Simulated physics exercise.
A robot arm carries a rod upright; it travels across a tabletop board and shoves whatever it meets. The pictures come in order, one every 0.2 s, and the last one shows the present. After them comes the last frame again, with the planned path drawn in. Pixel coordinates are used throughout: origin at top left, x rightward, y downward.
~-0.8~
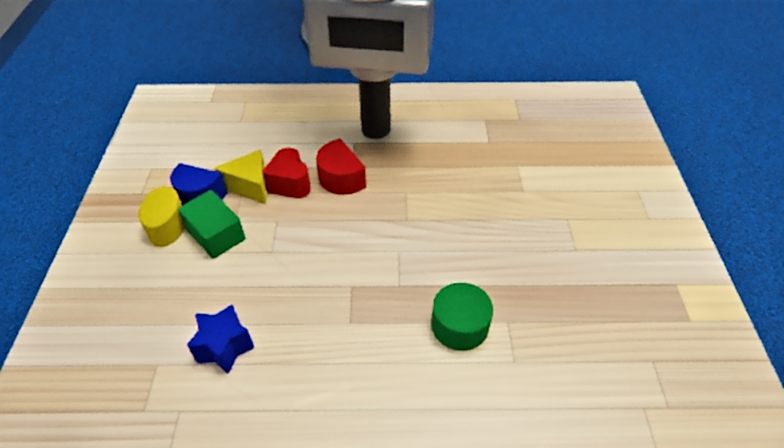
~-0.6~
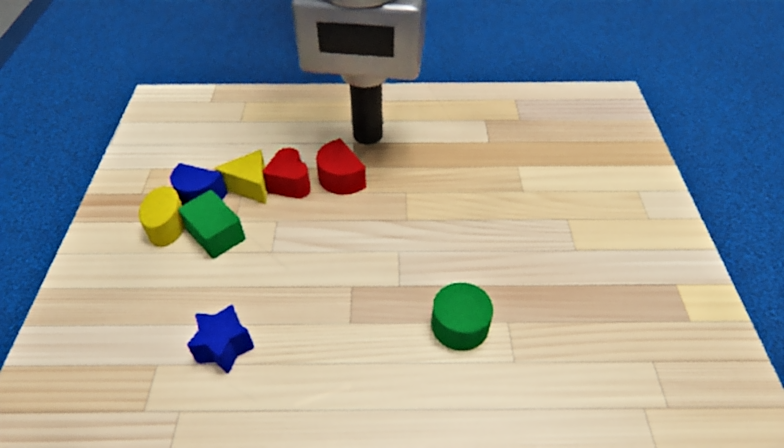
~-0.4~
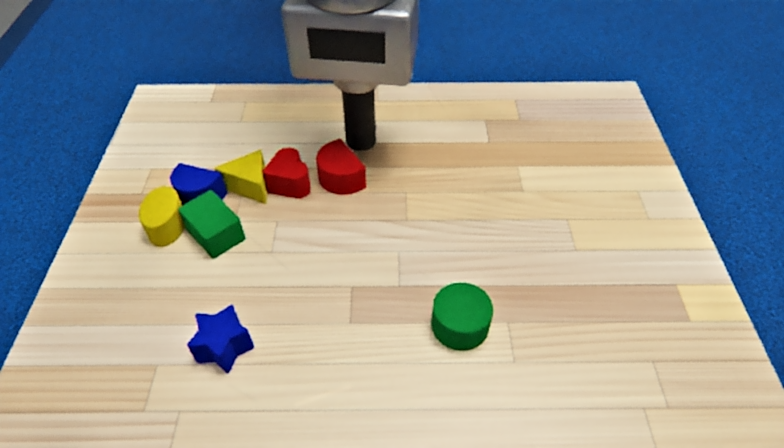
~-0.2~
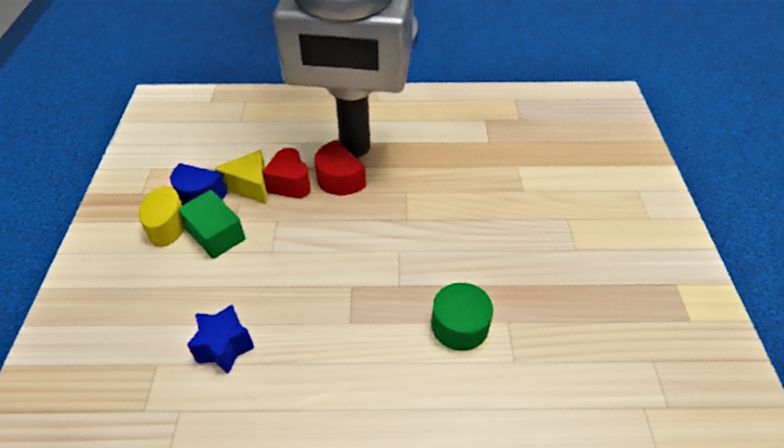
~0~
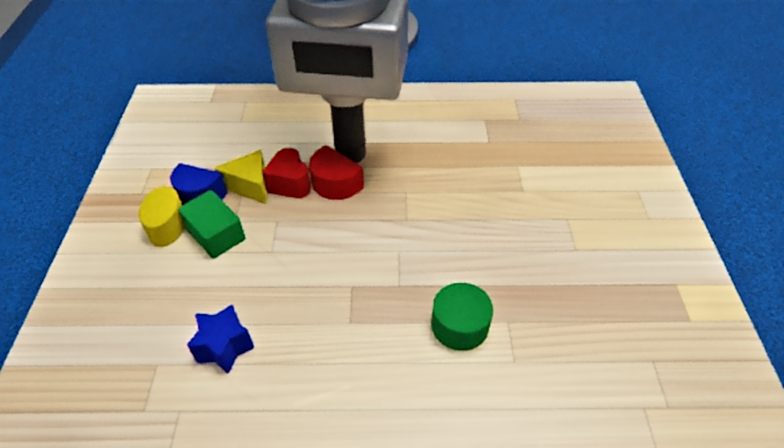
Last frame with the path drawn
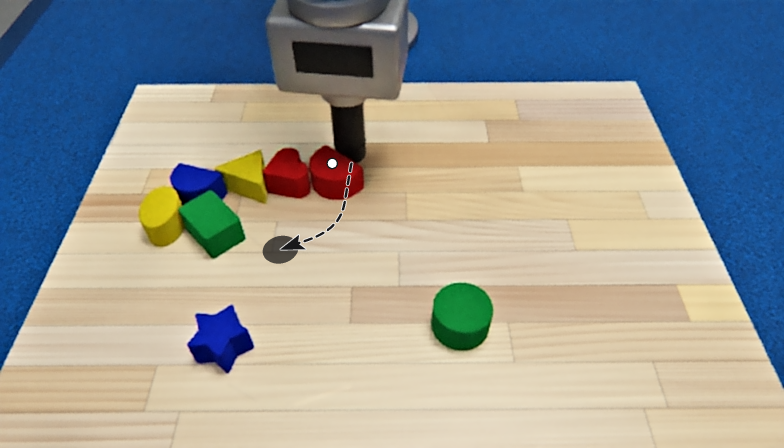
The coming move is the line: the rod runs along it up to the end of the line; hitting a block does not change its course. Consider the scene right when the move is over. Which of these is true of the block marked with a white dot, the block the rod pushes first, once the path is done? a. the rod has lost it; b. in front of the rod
b - in front of the rod.
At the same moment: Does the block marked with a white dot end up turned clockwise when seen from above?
Yes.
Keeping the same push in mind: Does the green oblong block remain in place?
In short: No.
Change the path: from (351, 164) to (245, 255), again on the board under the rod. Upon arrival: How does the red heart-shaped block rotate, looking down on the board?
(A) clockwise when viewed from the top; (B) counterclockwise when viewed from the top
A
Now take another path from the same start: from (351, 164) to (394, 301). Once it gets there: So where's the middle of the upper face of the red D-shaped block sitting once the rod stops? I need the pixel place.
Its top centre is at about (326, 180).
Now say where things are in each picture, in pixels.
The first picture shows rod tip at (376, 131); block tops, yellow oval at (158, 205); green oblong block at (208, 213); red heart-shaped block at (287, 164); red D-shaped block at (338, 158).
The second picture shows rod at (368, 136); blocks unchanged.
The third picture shows rod at (361, 142); blocks unchanged.
The fourth picture shows rod at (355, 148); blocks unchanged.
The fifth picture shows rod at (351, 155); yellow oval at (158, 205); green oblong block at (208, 213); red heart-shaped block at (287, 164); red D-shaped block at (332, 163).
Path on the board, from (351, 164) via (346, 196) and (328, 230), ending at (281, 249); the dot is on the red D-shaped block.
On the path given first. One third of the way, rod at (345, 188); red heart-shaped block at (284, 165); red D-shaped block at (317, 194), turned 15° clockwise.
Two thirds of the way, rod at (326, 222); red heart-shaped block at (284, 165); red D-shaped block at (288, 217), turned 45° clockwise.
At the end, rod at (278, 241); yellow oval at (152, 204); green oblong block at (193, 214), turned 25° clockwise; red heart-shaped block at (284, 165); red D-shaped block at (237, 236), turned 45° clockwise.
